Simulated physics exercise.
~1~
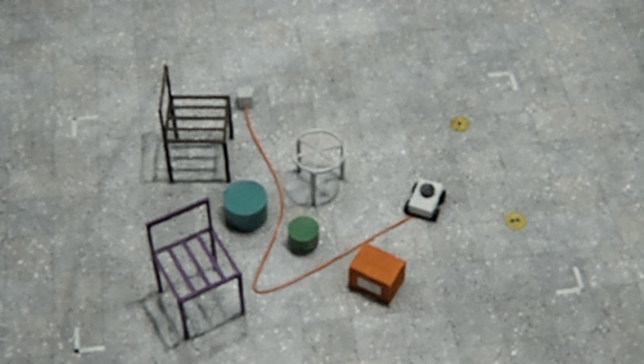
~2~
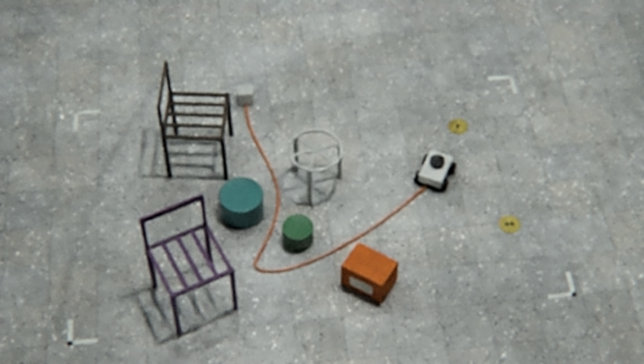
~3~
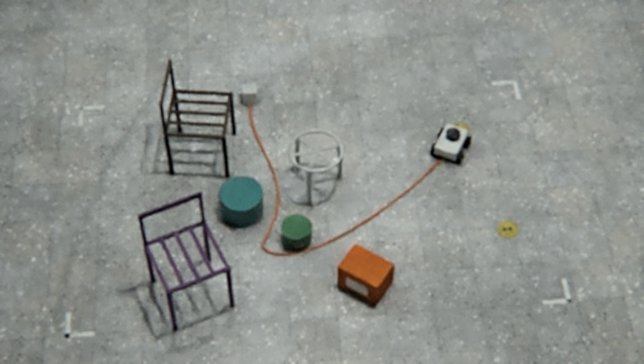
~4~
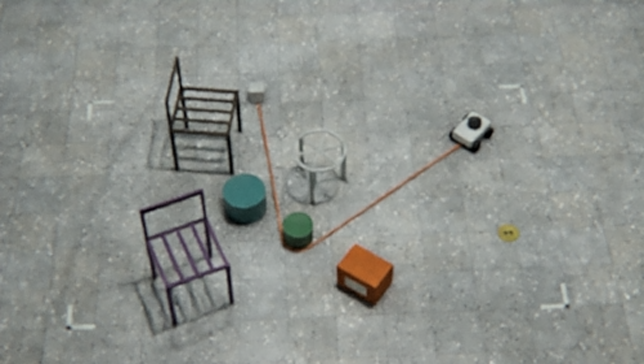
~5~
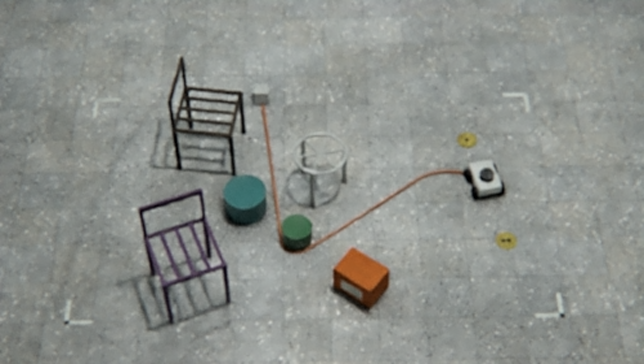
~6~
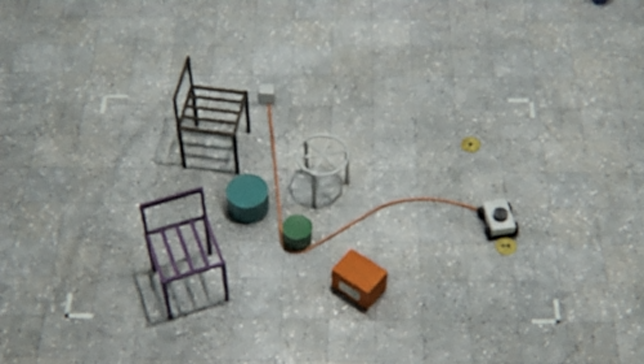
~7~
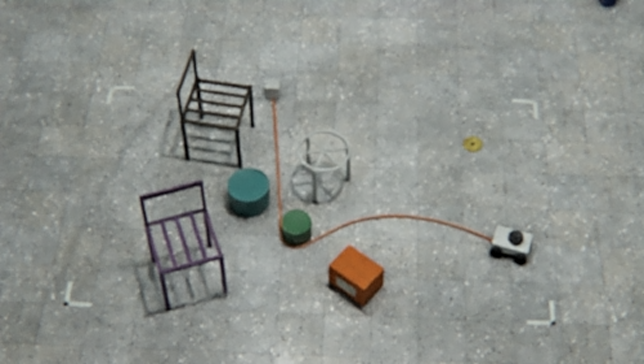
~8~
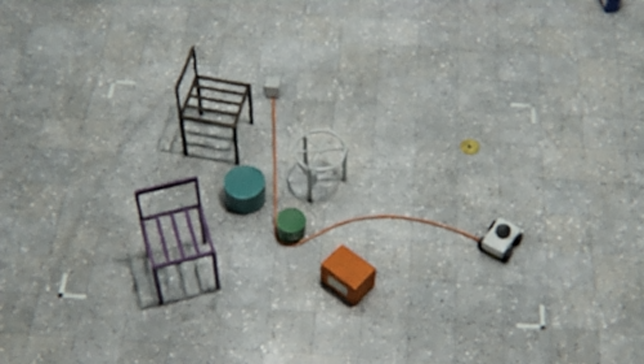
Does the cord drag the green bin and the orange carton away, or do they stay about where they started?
They stay about where they started. The green bin hardly stirs, and the orange carton stays put.
